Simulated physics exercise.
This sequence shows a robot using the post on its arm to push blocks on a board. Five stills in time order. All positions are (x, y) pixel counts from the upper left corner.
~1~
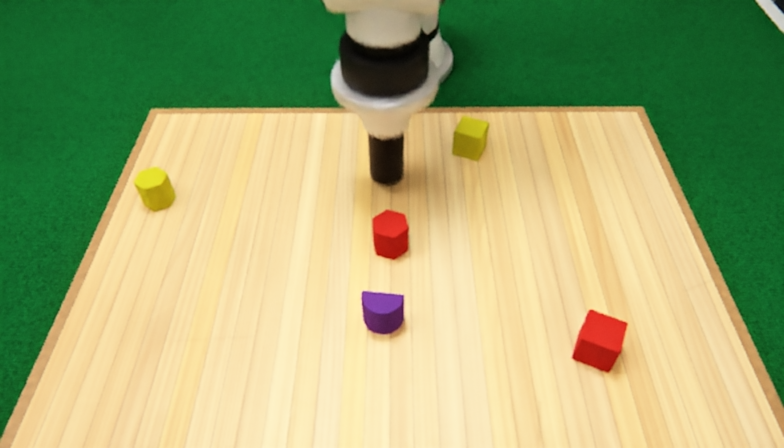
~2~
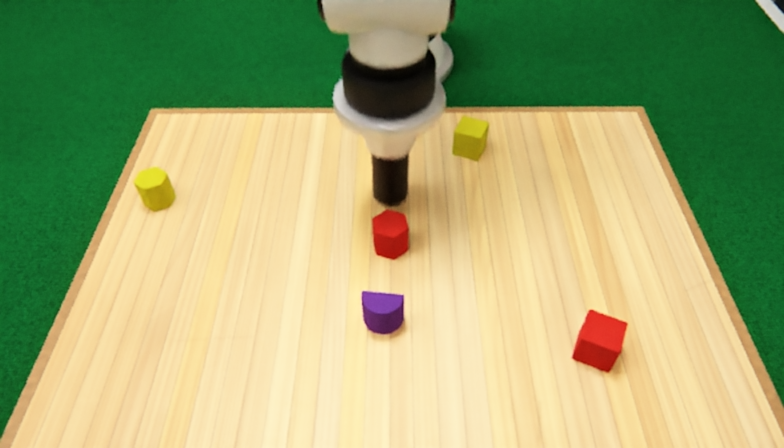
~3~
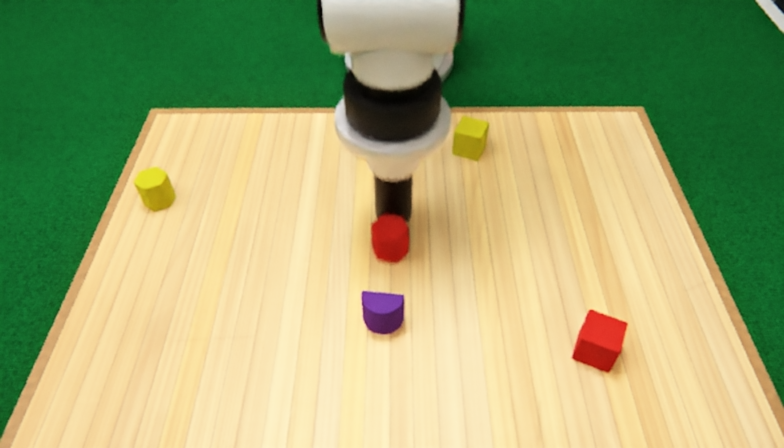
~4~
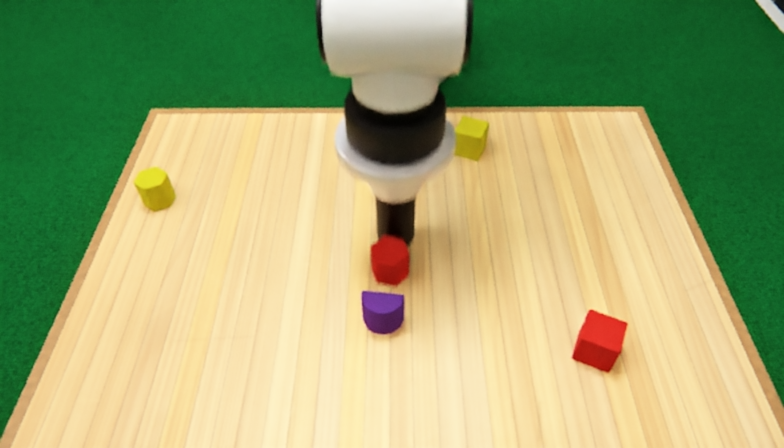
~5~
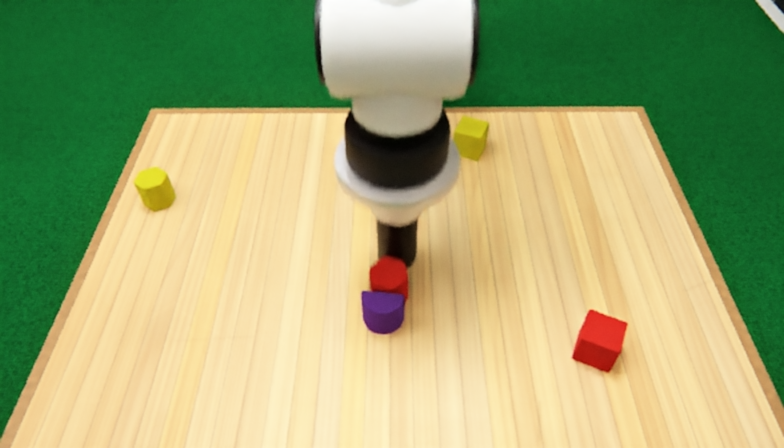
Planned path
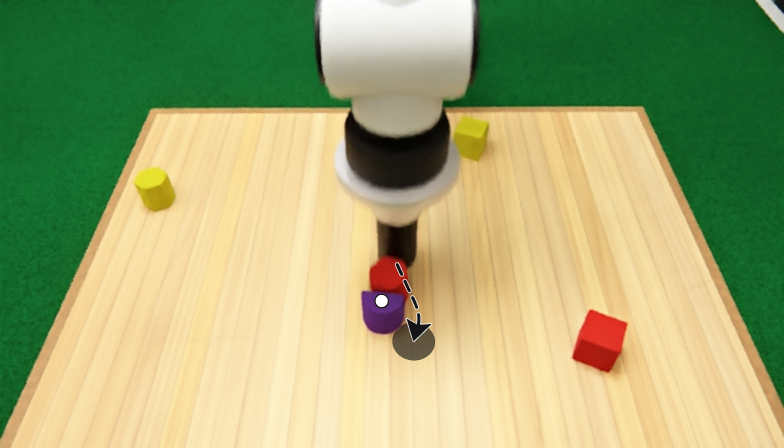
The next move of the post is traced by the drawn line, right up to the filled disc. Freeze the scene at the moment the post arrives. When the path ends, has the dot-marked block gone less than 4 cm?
No, I don't think so.
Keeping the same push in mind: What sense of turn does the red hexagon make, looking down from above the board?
If we look at it from overhead, the red hexagon pivots clockwise.
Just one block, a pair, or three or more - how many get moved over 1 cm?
Displaced: Two.
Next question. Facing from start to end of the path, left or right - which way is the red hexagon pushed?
Shifted right.
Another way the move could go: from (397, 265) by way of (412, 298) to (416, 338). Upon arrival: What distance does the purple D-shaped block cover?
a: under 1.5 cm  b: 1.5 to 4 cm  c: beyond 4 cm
My answer is option c.
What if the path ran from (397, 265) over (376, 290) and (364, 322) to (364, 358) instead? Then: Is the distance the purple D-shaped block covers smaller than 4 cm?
No
The line goes from (397, 265) through (408, 288) and (418, 313) to (414, 341); the dot is on the purple D-shaped block.
What follows on the original path. Halfway along, post at (415, 292); purple D-shaped block at (369, 326), turned 40° clockwise; red hexagon at (390, 306), turned 25° clockwise.
At the end, post at (414, 332); purple D-shaped block at (344, 344), turned 70° clockwise; red hexagon at (375, 335), turned 55° clockwise.
